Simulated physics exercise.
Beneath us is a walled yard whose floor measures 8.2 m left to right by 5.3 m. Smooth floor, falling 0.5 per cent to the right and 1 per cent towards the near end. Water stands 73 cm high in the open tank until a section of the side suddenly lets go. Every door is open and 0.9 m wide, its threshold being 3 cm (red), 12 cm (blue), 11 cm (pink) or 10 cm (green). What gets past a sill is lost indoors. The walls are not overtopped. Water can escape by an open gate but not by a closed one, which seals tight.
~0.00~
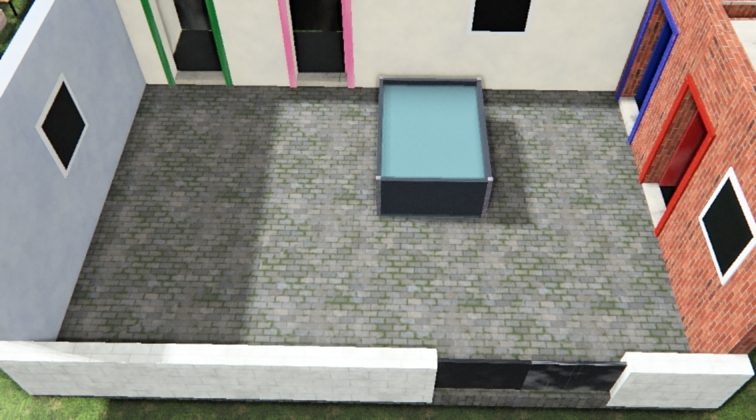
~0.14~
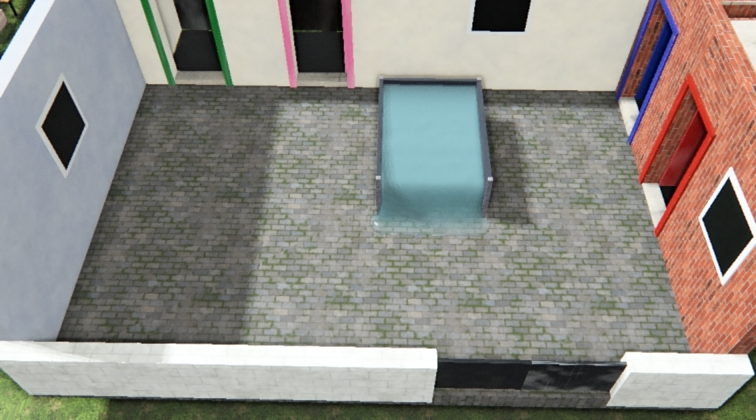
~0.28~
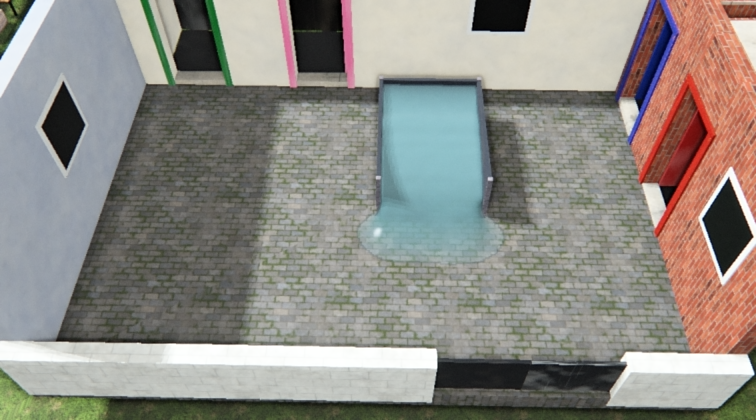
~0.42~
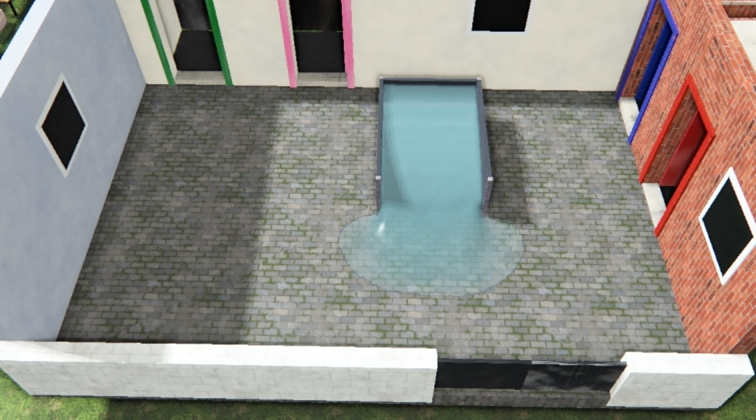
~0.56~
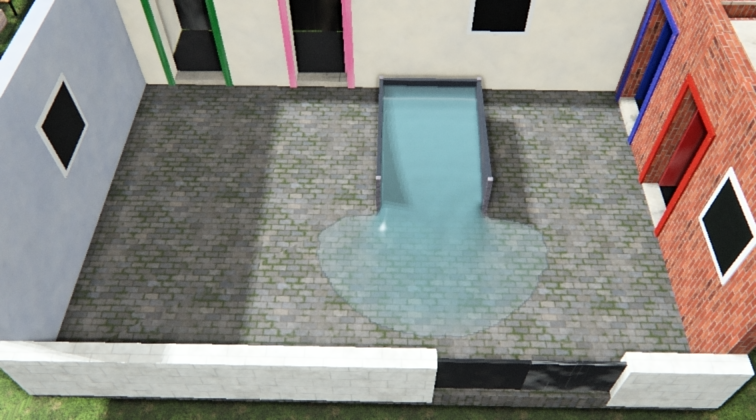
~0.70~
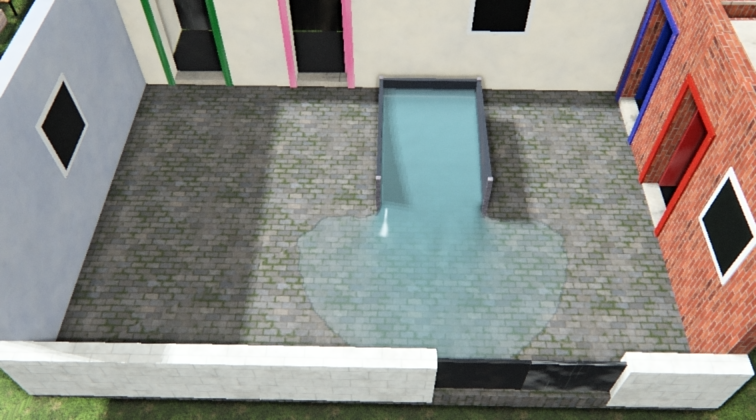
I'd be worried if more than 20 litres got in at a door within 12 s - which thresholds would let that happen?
Door by door: The red door would; the blue door would not; the pink door would not; the green door would not.
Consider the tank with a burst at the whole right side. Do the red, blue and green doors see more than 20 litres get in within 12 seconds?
So red ends up past the limit, blue past the limit, green short of it.
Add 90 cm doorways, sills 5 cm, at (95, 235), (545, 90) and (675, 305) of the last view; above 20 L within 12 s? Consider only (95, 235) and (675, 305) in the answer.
Taking them in order, the first is too much and the second too much.
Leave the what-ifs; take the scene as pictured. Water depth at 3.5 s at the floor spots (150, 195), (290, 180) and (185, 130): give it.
Depths in turn: Roughly 0, 0 and 0 centimetres.
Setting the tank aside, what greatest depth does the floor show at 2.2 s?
About 42 cm.
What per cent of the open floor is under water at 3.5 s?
Near 50 per cent is wet.
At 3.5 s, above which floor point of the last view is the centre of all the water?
Pixel position near (414, 287).
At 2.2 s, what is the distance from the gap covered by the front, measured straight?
That works out near 5.0 m.
After 1.4 s water covers 25 % of the floor and is deepest (42 cm) near (430, 362); red door not reached, blue door not reached, pink door not reached, green door not reached.
After 2.2 s water covers 30 % of the floor and is deepest (42 cm) near (689, 381); red door not reached, blue door not reached, pink door not reached, green door not reached.
After 3.5 s water covers 50 % of the floor and is deepest (29 cm) near (674, 381); red door 5 cm at the sill, 0 L in, blue door not reached, pink door not reached, green door not reached.
After 7.0 s water covers 90 % of the floor and is deepest (12 cm) near (689, 381); red door 5 cm at the sill, 18 L in, blue door 9 cm at the sill, 0 L in, pink door 2 cm at the sill, 0 L in, green door 9 cm at the sill, 0 L in.
After 12.0 s water covers 100 % of the floor and is deepest (14 cm) near (402, 375); red door 8 cm at the sill, 48 L in, blue door 6 cm at the sill, 1 L in, pink door 6 cm at the sill, 0 L in, green door 2 cm at the sill, 0 L in.
